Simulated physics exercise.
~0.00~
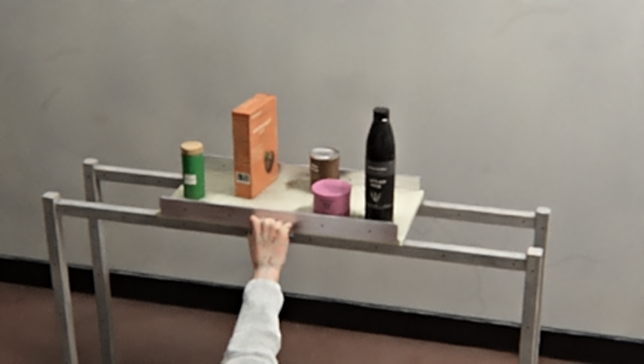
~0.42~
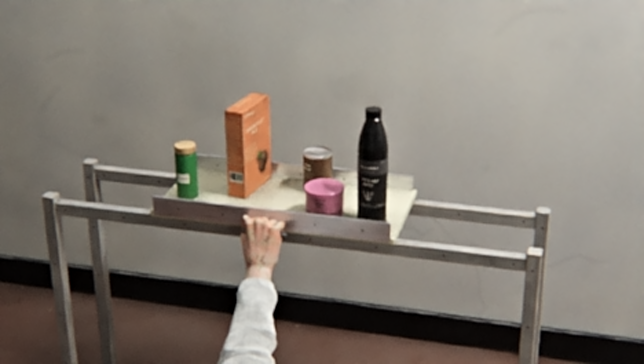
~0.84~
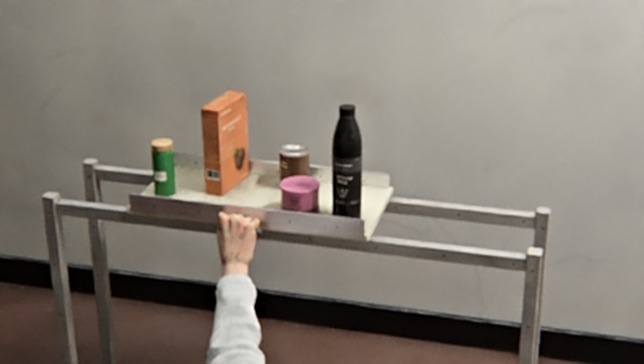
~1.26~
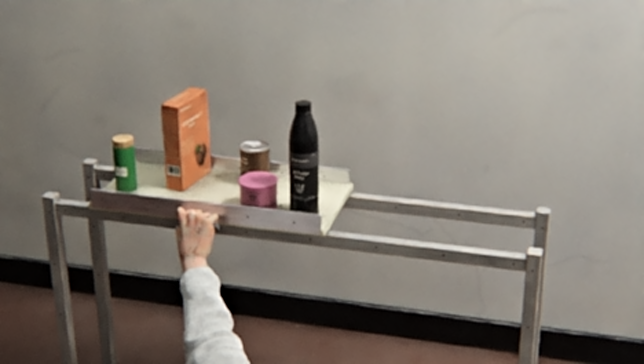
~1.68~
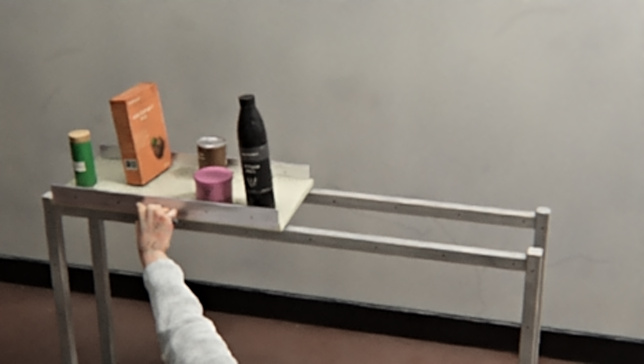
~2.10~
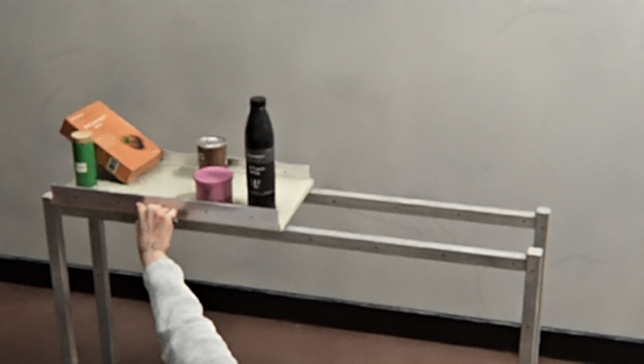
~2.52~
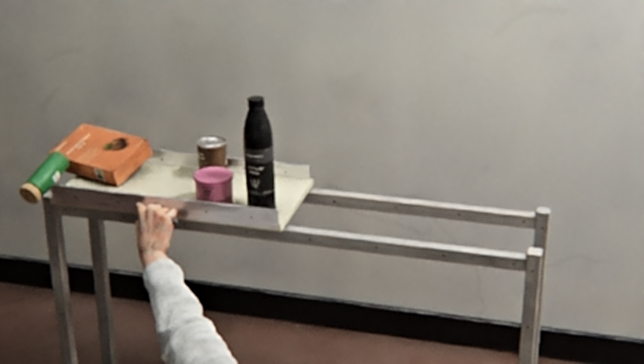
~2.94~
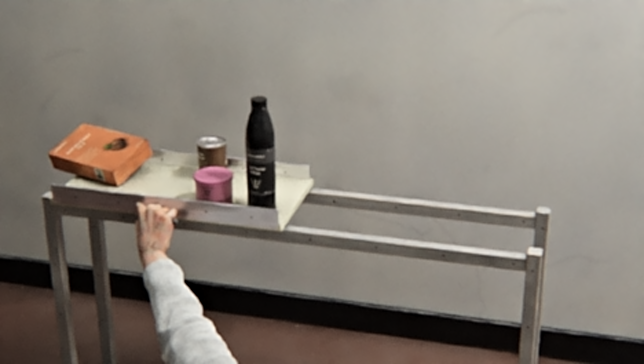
Against a plain grey wall, a shallow tray sits on a metal rack, holding a green shaker, an orange packet, a brown tin, a pink tub and a tall black bottle. A hand grips the tray's front edge and pulls it left along the rails, slowly at first and then faster. As the tray stops at the left end, the orange packet and the black bottle lean left. The bottle settles upright, but the packet topples toward the shaker, which tips over the tray's left edge and drops out of view. The packet ends lying on its side, while the bottle, tub and tin remain standing beside the still hand.
